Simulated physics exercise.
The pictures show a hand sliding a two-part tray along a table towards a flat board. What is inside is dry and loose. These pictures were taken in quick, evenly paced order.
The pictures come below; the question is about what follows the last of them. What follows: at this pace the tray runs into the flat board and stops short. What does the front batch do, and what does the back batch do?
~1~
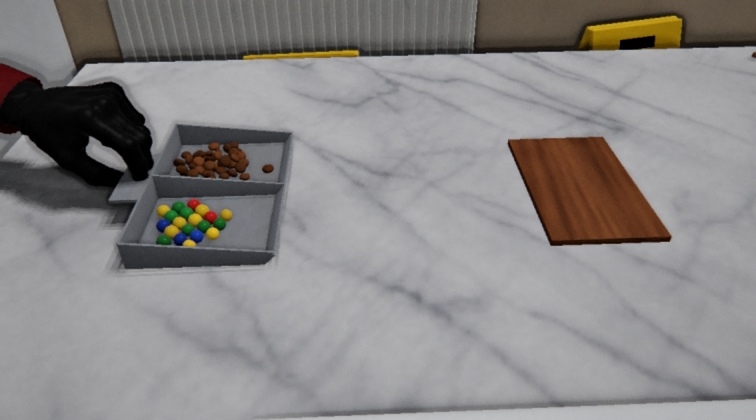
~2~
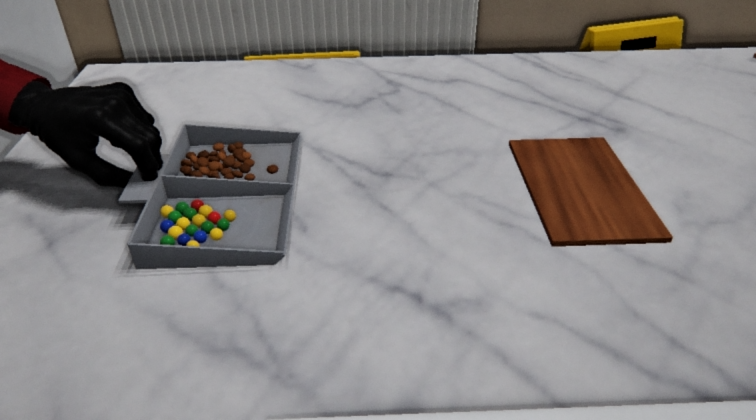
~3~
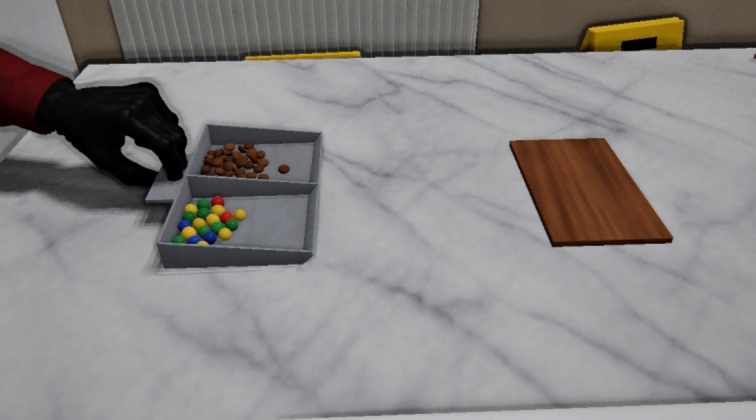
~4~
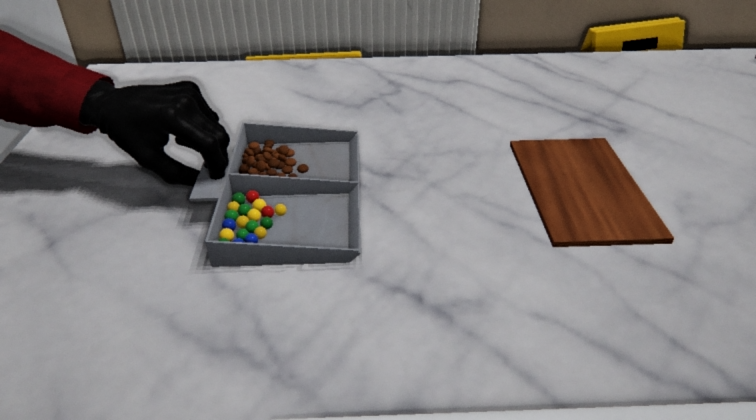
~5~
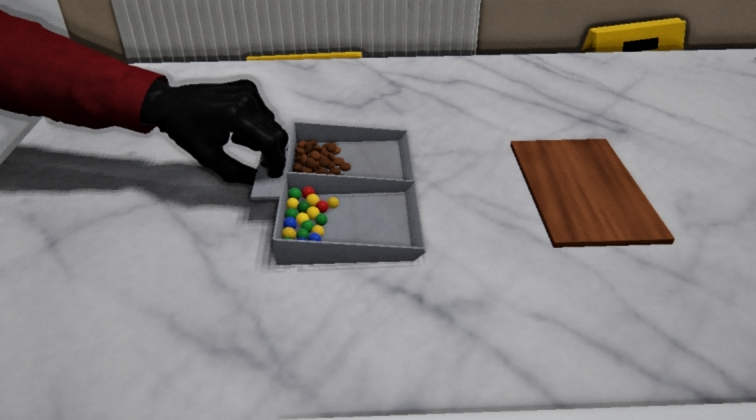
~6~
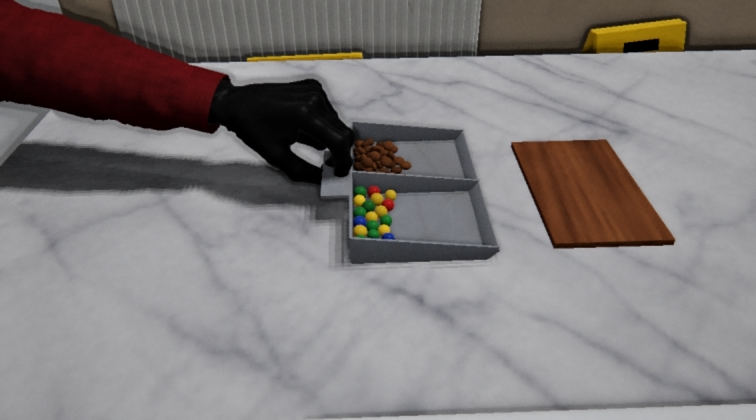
Taking the jolt, the front batch has some escape. Back batch, on the other hand, has some escape.
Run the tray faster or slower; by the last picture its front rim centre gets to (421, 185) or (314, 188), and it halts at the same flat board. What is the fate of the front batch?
So the first time round it loses some out the front, and the next time it keeps all its pieces in.
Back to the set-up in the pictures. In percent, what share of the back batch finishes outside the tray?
Share at rest: Near 40 per cent.
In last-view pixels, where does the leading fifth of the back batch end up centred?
Centre at approx. (617, 156) px.
Then, 0.03 s past the last view, tray still sliding, front rim near (507, 182); front batch all inside; back batch all inside.
Then, 0.16 s past the last view, tray stopped at the flat board; front batch about a third out of the tray; back batch about a quarter out of the tray.
Then, 0.37 s past the last view, tray stopped at the flat board; front batch about two thirds out of the tray; back batch about half out of the tray.
Finally, tray stopped at the flat board; front batch about two thirds out of the tray; back batch about half out of the tray.
